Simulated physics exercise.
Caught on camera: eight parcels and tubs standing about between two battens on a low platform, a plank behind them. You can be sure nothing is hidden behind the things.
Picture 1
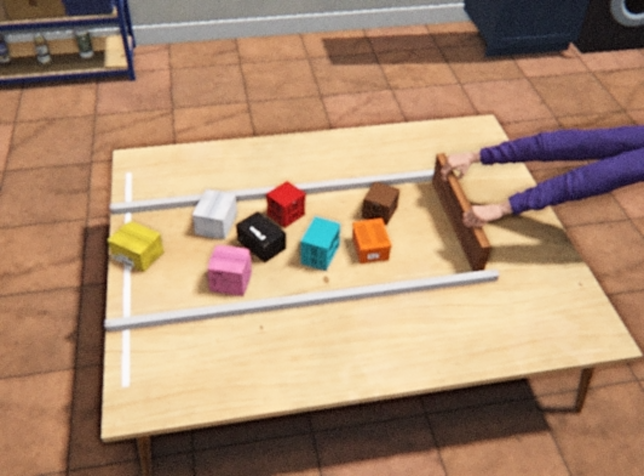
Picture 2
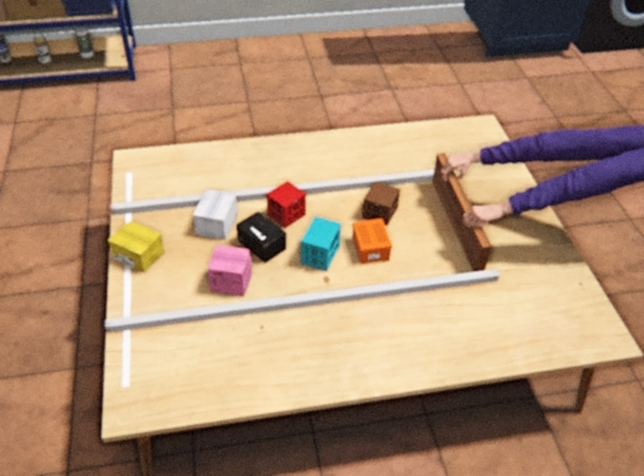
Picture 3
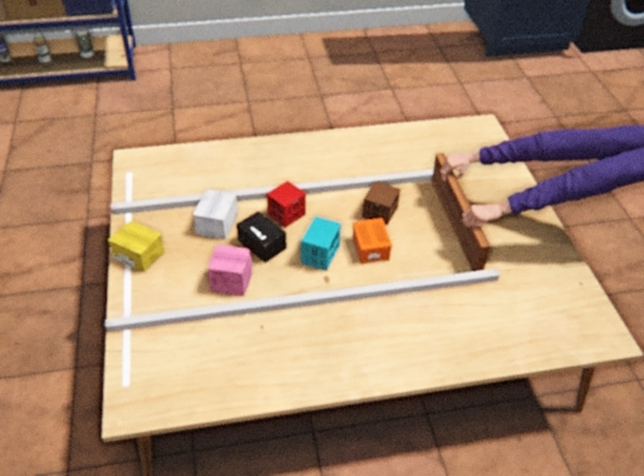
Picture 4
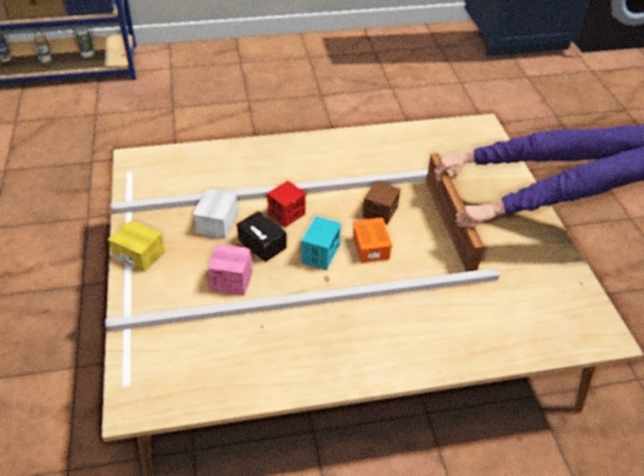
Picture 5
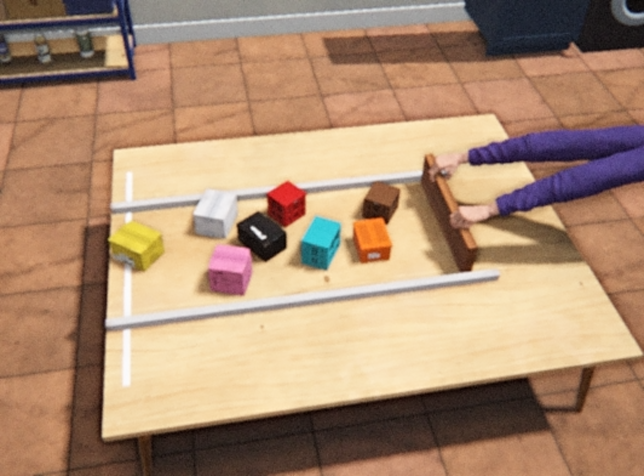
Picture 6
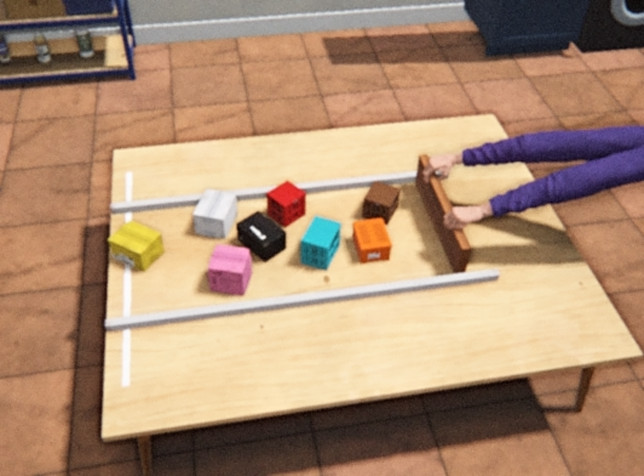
We see eight colored boxes standing still between two pale rails on a low wooden table, while two purple-sleeved arms hold a brown plank upright at the right, then slide it slightly left toward the boxes.
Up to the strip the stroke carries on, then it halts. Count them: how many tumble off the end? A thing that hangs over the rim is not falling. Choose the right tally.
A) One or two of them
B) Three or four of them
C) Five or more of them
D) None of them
(C) Five or more of them.
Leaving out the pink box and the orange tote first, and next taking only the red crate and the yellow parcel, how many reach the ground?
The number is 3 for the first case and 4 for the second.
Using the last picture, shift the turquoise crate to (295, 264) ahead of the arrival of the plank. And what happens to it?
Then it tumbles off.
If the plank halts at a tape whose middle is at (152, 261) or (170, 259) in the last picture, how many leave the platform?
Try 1: 5; try 2: 2.
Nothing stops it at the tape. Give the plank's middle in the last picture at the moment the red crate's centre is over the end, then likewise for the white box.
About (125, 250), and about (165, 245) for the other.
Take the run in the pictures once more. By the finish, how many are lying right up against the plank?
That makes 3.
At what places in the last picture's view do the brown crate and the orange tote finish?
The brown crate ends up near (111, 240), and the orange tote near (109, 272).
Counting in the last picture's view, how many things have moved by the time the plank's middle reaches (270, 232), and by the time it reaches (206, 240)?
That gives 7 for the first and 8 for the second.
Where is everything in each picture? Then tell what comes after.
The first picture shows yellow parcel (137, 246); white box (216, 214); pink box (230, 271); plank (459, 211); tape (127, 264).
The second picture shows white box (216, 215); black parcel (262, 237).
The third picture shows pink box (230, 270); orange tote (371, 241).
The fourth picture shows yellow parcel (137, 246); plank (453, 211).
The fifth picture shows white box (216, 214); red crate (287, 204).
The sixth picture shows yellow parcel (137, 246); white box (216, 214); pink box (230, 270); plank (441, 213); tape (128, 264).
Soon after, none off yet; yellow parcel at rest near (137, 246); white box at rest near (216, 214); pink box at rest near (230, 270).
After that, none off yet; yellow parcel displaced a little near (131, 247); white box displaced about its own width near (180, 213); pink box displaced well along near (162, 286).
In the end, the number that fall off is five or more; gone, turquoise crate, black parcel, pink box, white box and yellow parcel.
